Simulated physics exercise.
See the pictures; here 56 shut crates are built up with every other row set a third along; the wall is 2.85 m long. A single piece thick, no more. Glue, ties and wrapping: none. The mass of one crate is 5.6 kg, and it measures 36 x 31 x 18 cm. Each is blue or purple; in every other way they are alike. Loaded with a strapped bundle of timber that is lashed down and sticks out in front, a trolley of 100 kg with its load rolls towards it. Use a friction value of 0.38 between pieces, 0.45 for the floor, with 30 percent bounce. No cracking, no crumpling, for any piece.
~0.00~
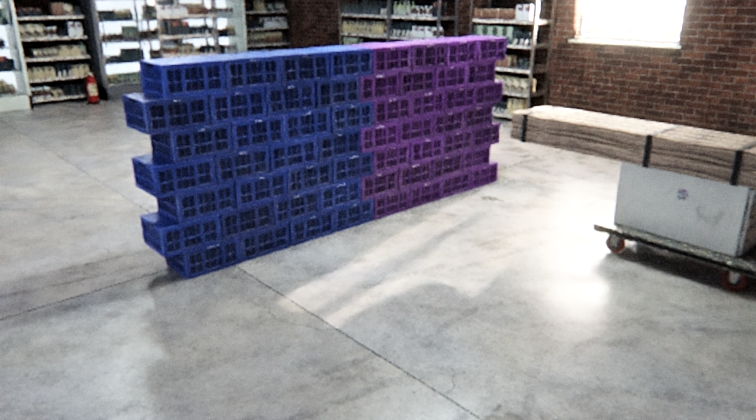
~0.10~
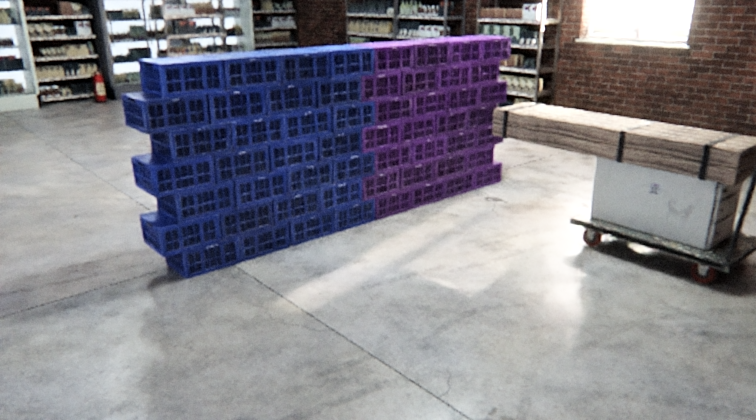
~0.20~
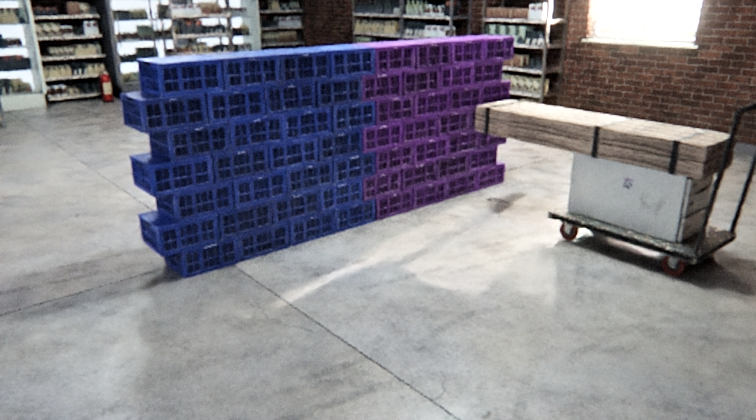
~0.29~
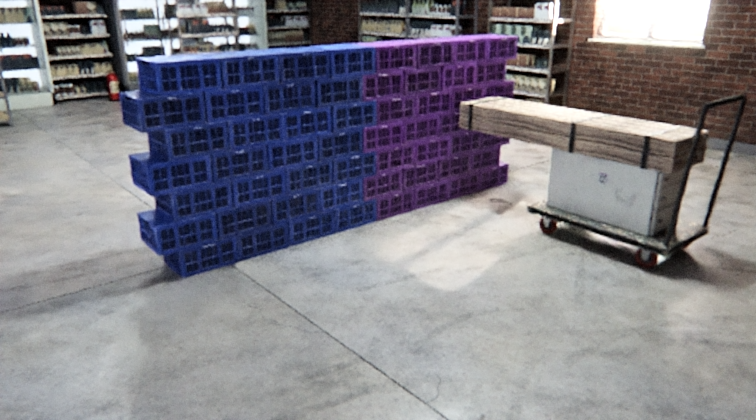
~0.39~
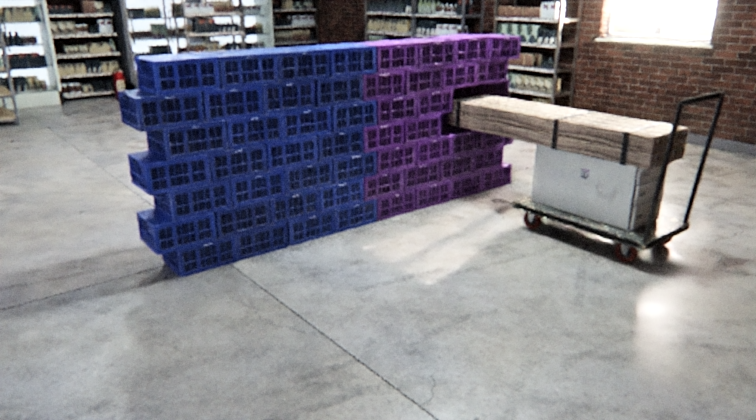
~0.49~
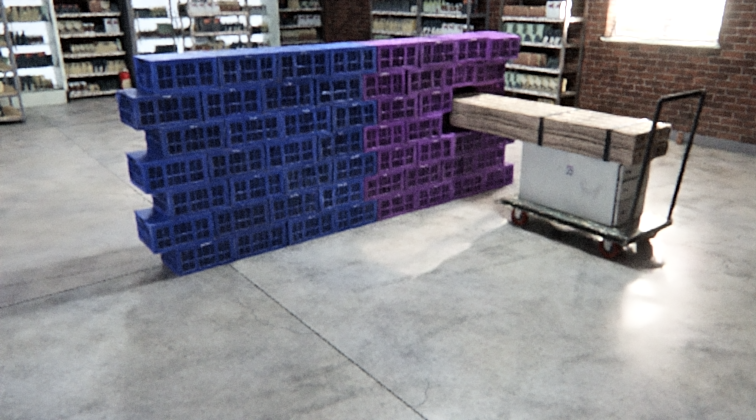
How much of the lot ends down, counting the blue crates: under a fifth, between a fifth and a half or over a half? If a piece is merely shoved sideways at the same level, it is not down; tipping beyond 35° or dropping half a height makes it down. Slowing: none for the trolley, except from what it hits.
Below one in five.
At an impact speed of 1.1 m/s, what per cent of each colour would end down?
Share down, in per cent: Purple 0, blue 0.
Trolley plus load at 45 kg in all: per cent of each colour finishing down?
You'd get purple at 0 and blue at 0 per cent down.
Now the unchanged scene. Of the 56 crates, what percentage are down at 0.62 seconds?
It's 0 percent at that point.
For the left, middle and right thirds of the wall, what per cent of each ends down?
The thirds come out at 0 on the left, 0 in the middle and 40 on the right, in per cent.
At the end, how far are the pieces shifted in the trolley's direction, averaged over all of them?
On average the pieces end up around 10 cm further on.
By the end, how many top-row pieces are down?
Count: 2.
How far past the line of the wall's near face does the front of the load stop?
About 85 cm past it.
After 0.62 s, load 37 cm past the wall's line, still rolling; none of the 28 blue crates down (0 of 56 in all colours); top blue crate unmoved; top purple crate leaning 17°.
After 0.90 s, load 61 cm past the wall's line, still rolling; none of the 28 blue crates down (6 of 56 in all colours); top blue crate unmoved; top purple crate leaning 35°, 19 cm lower.
After 1.32 s, load 84 cm past the wall's line, still rolling; none of the 28 blue crates down (7 of 56 in all colours); top blue crate unmoved; top purple crate upside down.
After 1.86 s, load 84 cm past the wall's line, stopped; none of the 28 blue crates down (8 of 56 in all colours); top blue crate unmoved; top purple crate on its side.
At rest (3.2 s), load 84 cm past the wall's line, stopped; none of the 28 blue crates down (8 of 56 in all colours); top blue crate unmoved; top purple crate on its side. That is 0 per cent. As the last picture would show them, middles, top blue crate near (292, 63), top purple crate near (534, 140).
